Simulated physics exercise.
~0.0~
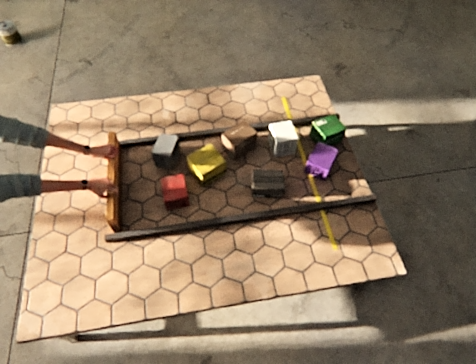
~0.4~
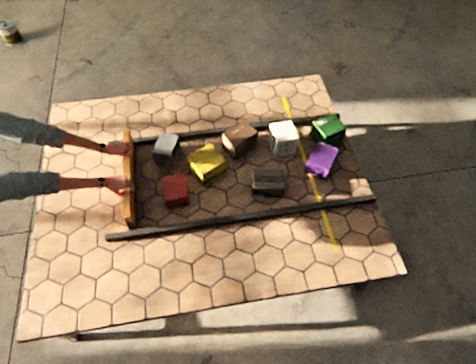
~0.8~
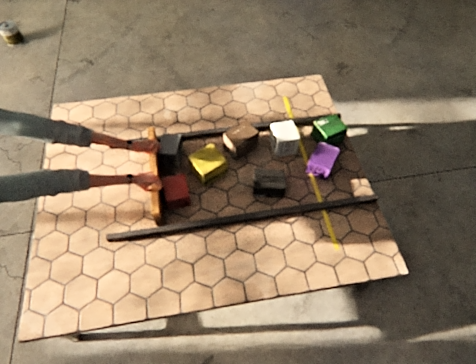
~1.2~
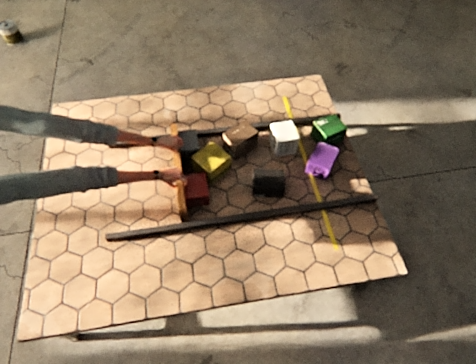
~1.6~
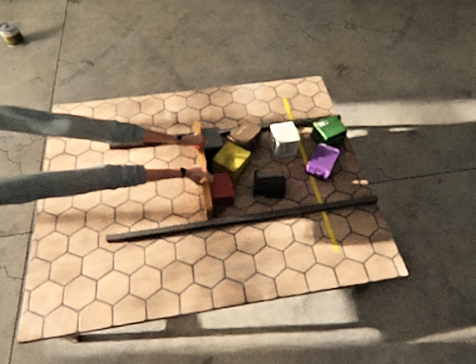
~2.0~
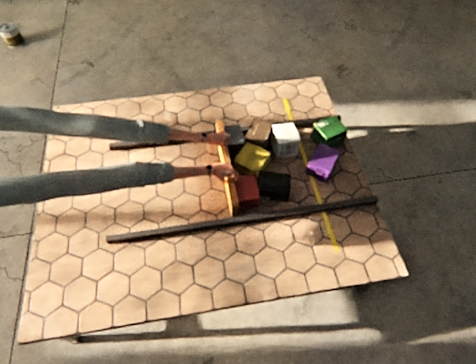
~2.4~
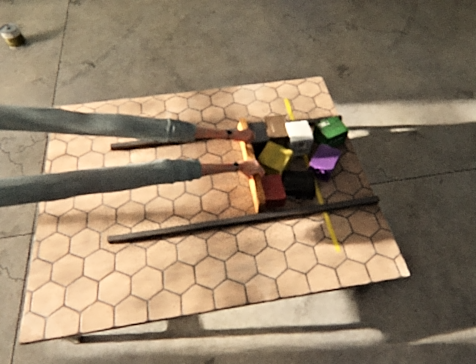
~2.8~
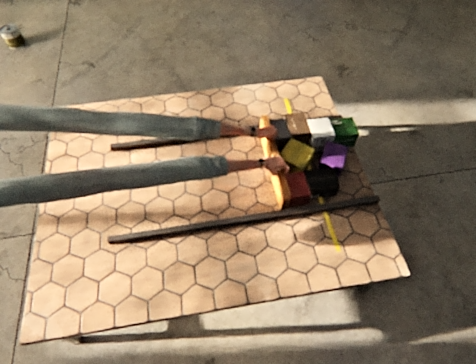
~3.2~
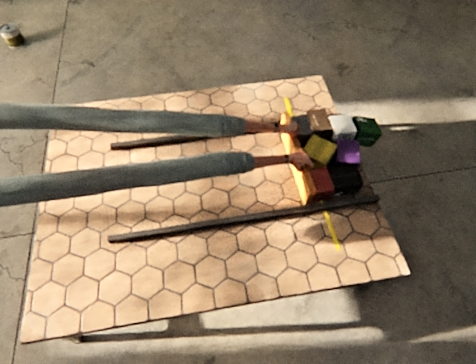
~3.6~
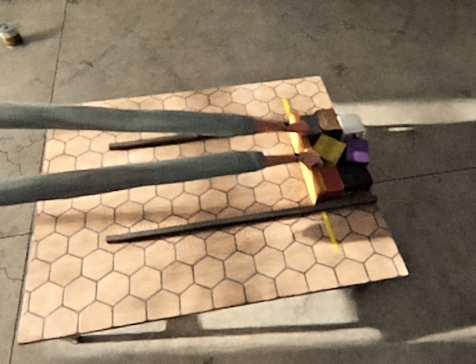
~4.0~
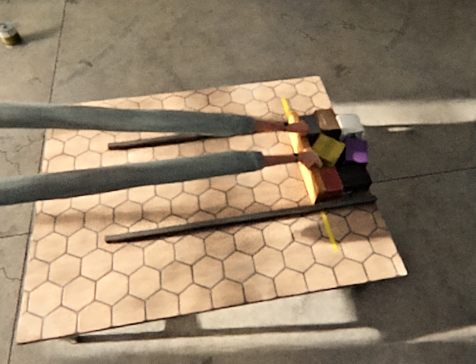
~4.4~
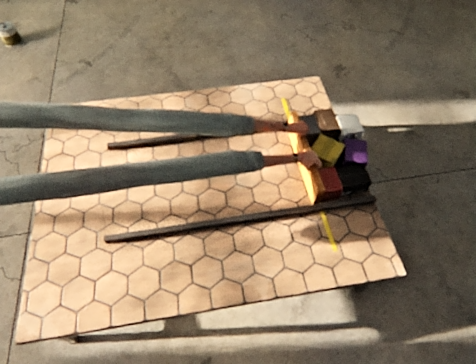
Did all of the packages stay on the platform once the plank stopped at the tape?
No, the green parcel fell off the right end as the bunch was pushed along. The others were still crowded together at the edge when the plank stopped.
